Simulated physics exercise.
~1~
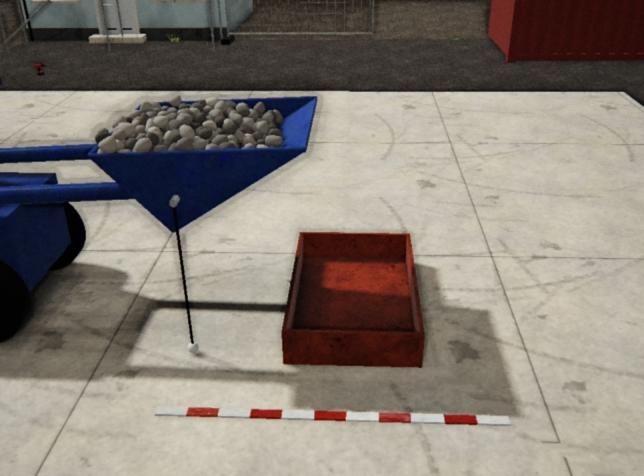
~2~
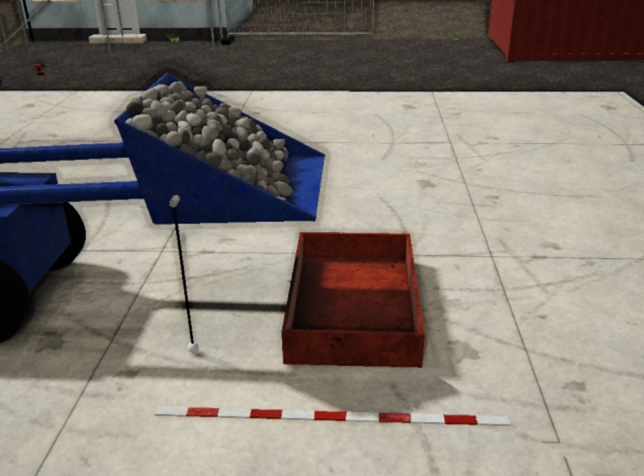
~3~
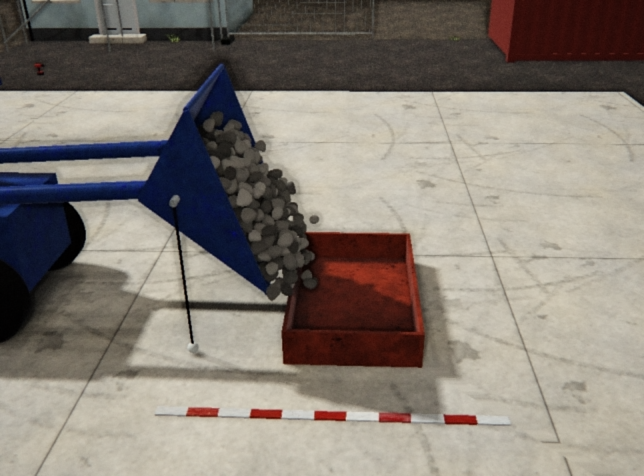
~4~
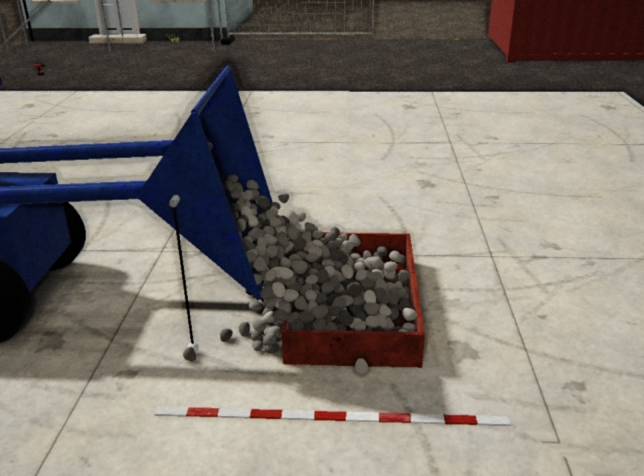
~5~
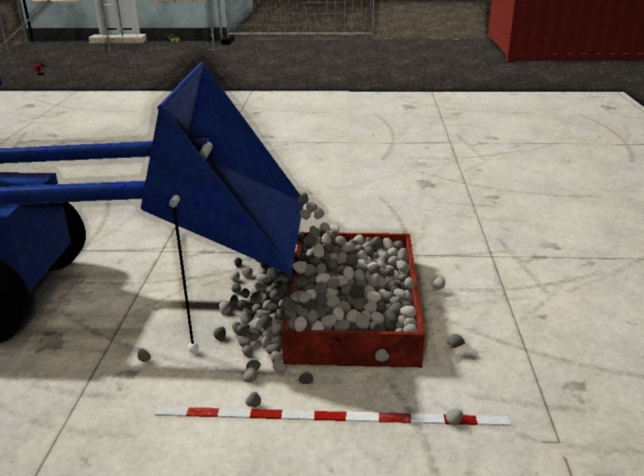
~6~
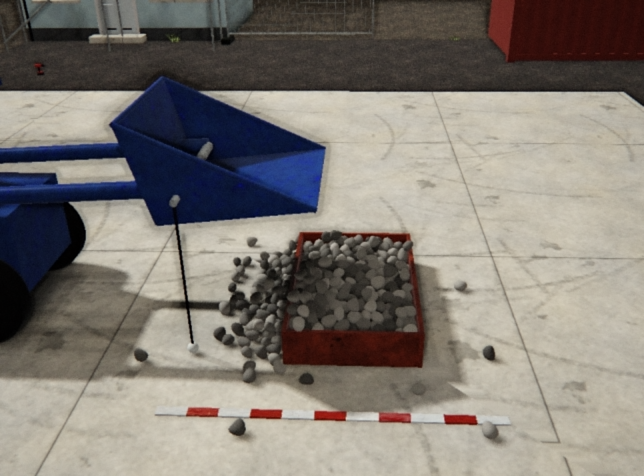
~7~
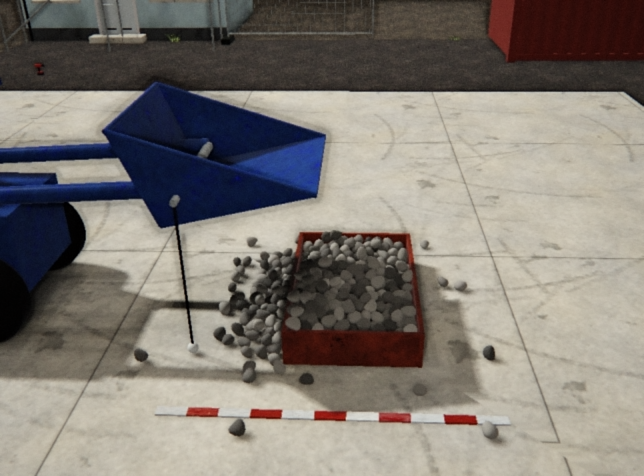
On a concrete yard, a blue loader bucket tips grey cobbles into a red bin, some spilling short, then tilts back.
